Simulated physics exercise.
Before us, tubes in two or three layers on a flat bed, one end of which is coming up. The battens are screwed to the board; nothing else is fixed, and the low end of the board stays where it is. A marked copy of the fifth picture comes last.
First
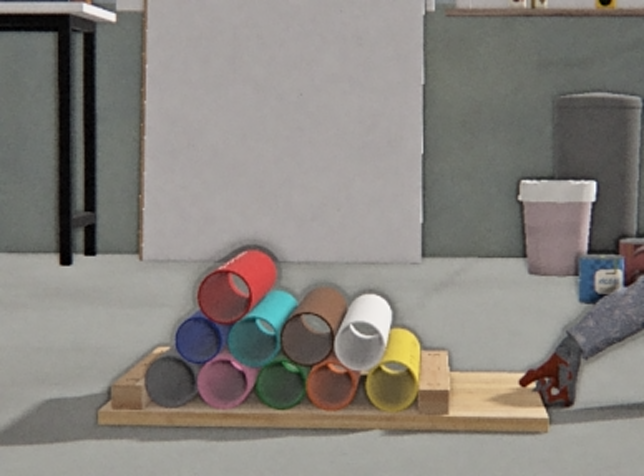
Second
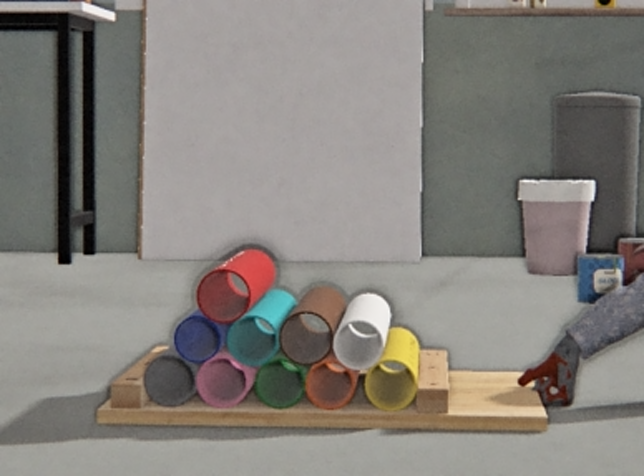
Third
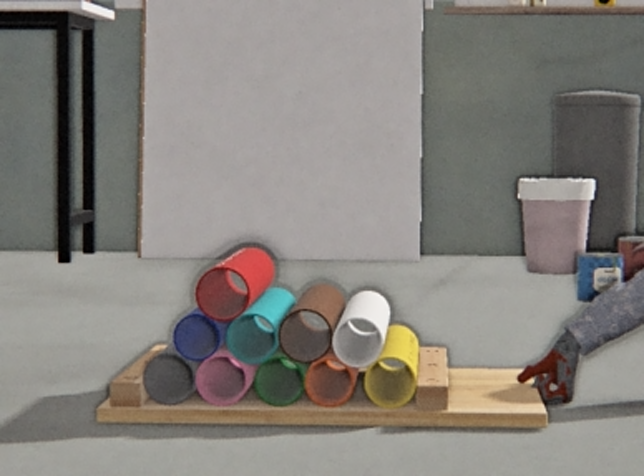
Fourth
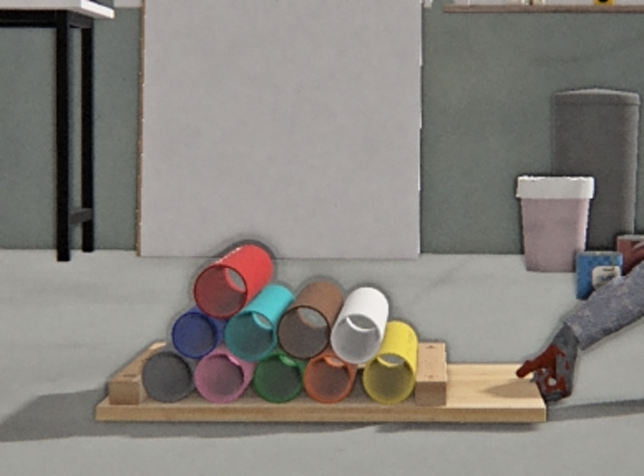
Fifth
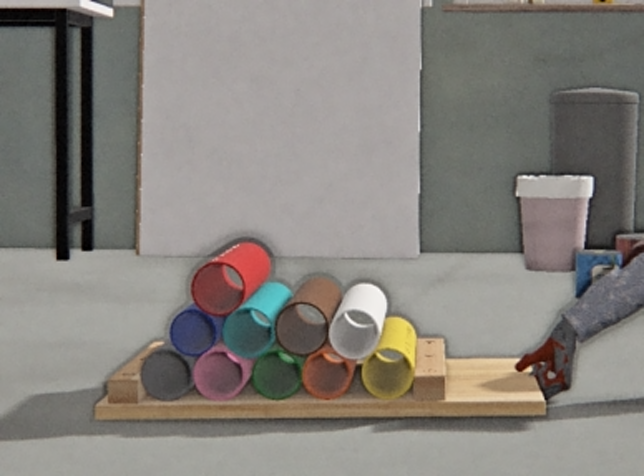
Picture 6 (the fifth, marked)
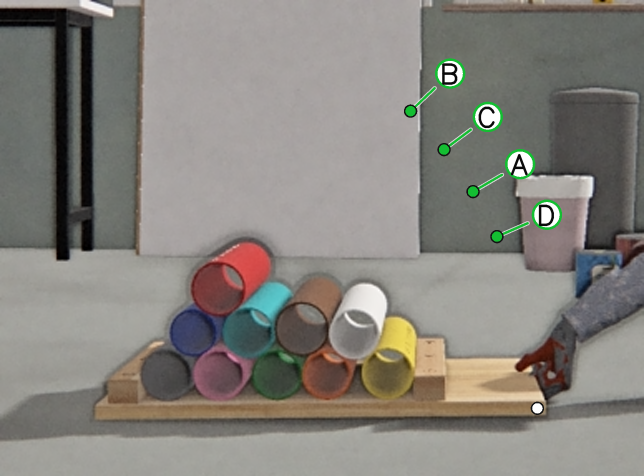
Colourful tubes sit stacked on a low wooden board in a grey-walled room, seen from the front. Grey, pink, green, orange and yellow tubes line the bottom between two battens, with blue, turquoise, brown and white above and red on top at left; bins stand behind at right. A hand at the board's right end lifts it barely, the tubes keep their places, and the view drifts very slightly.
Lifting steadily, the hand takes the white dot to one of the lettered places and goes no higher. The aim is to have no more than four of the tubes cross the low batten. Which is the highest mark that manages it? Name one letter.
Lift it to D and no more.
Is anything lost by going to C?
Yes.
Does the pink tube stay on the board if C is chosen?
Yes, with C.
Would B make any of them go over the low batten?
Yes.
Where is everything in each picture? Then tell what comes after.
The first frame shows green tube (281, 384); orange tube (331, 386); yellow tube (392, 385).
The second frame shows yellow tube (391, 385); brown tube (306, 338).
The third frame shows board (329, 382); yellow tube (391, 382); turquoise tube (252, 338).
The fourth frame shows board (328, 379); grey tube (168, 376); pink tube (221, 377).
The fifth frame shows board (327, 375); grey tube (167, 375); pink tube (219, 375).
On the copy, A at (473, 192); B at (411, 111); C at (444, 150); D at (497, 237); the white dot at (538, 408).
On D. First, board at 15°.
Then, board at 24°.
Finally, board at 24°, one over the low batten (red).
By contrast, A five over the low batten; B five over the low batten; C five over the low batten.
